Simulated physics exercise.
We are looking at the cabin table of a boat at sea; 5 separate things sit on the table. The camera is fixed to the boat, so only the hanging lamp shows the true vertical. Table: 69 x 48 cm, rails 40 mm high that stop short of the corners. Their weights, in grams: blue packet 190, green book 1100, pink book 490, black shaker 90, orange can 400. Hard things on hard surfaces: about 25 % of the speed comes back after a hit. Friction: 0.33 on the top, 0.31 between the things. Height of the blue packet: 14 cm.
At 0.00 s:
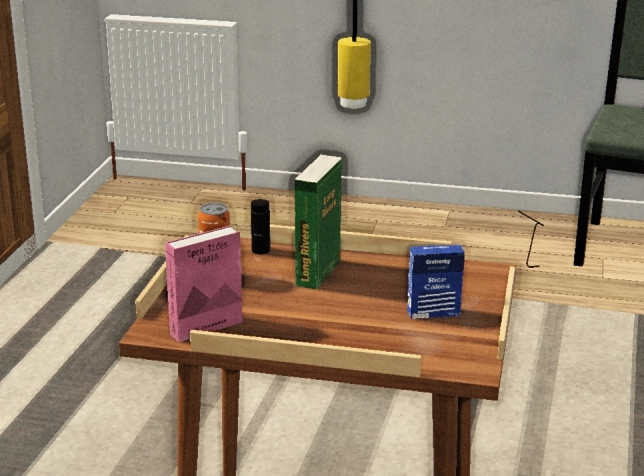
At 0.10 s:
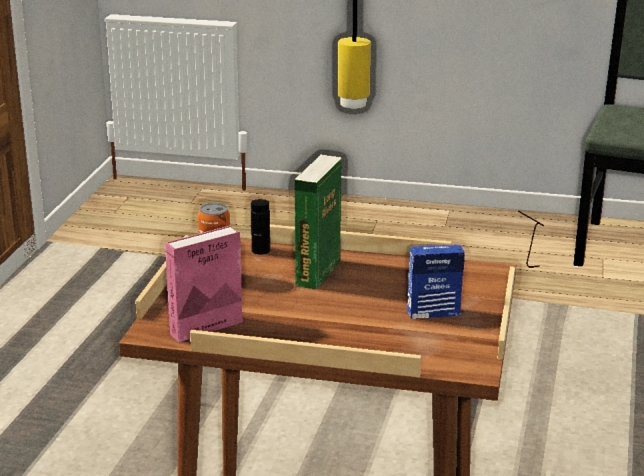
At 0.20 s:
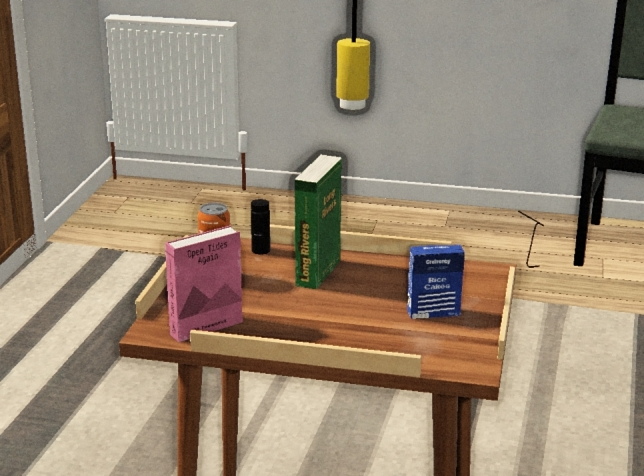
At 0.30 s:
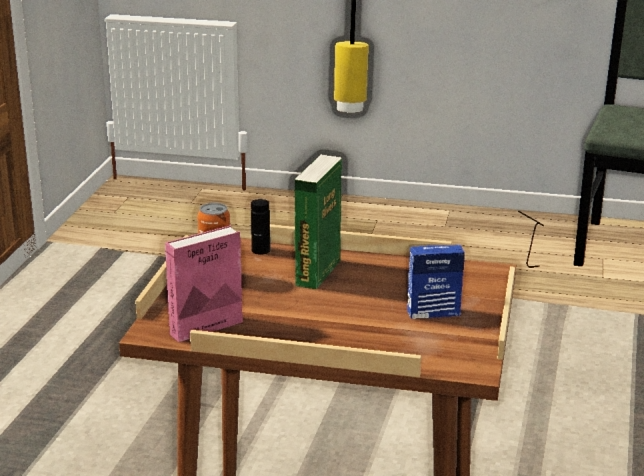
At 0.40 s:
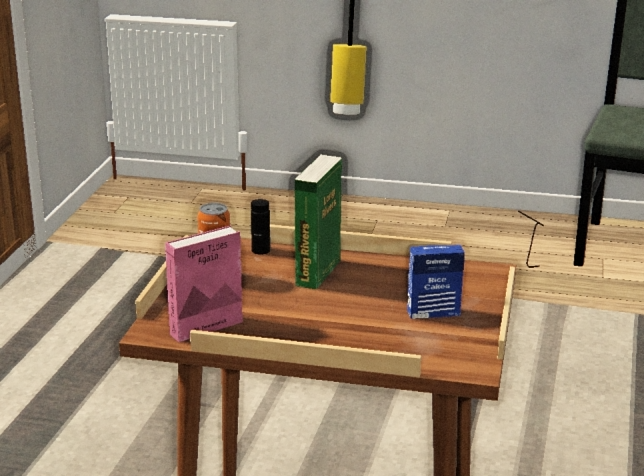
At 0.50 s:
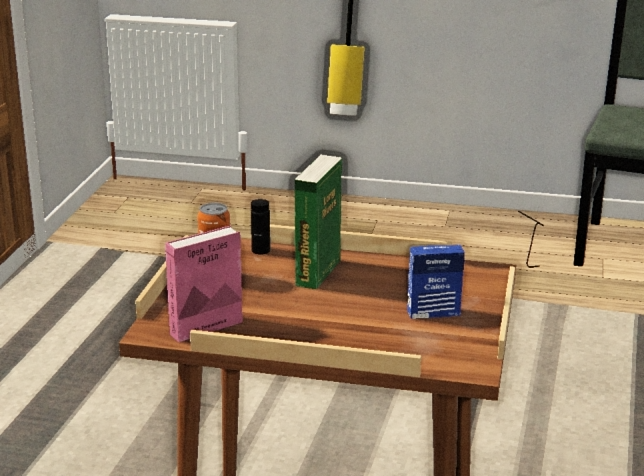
A room with a grey wall, a white radiator, pale floorboards and a striped rug is seen from slightly above, facing a low-railed wooden table. A pink book stands at the left, an orange can and black shaker behind it, a green book near the middle and a blue packet at the right. The yellow hanging lamp drifts slightly left, while the view and everything else stay still.
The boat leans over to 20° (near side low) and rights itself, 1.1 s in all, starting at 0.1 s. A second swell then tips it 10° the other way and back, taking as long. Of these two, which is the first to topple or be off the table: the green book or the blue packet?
The second of the two, the blue packet.
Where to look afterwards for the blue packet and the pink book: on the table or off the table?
The blue packet ends on the table; the pink book finishes off the table.
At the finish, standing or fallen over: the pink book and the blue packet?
The pink book tips over; the blue packet topples.
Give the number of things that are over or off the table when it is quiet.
2 of them.
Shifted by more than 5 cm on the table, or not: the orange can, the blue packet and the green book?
The orange can keeps its place; the blue packet gets shifted; the green book keeps its place.
Around 1.20 s, boat level; pink book now off the table; blue packet on its side near (445, 337).
Around 1.60 s, floor tilted 8°, far side down; blue packet on its side near (445, 337).
Finally (2.8 s), off the table, pink book; on their side or leaning hard on the table, blue packet; the other 3 still in place (within 5 cm). Final places as that camera would see them, green book near (318, 223), blue packet near (445, 337). Green book was never lost; blue packet went at 0.84 s.
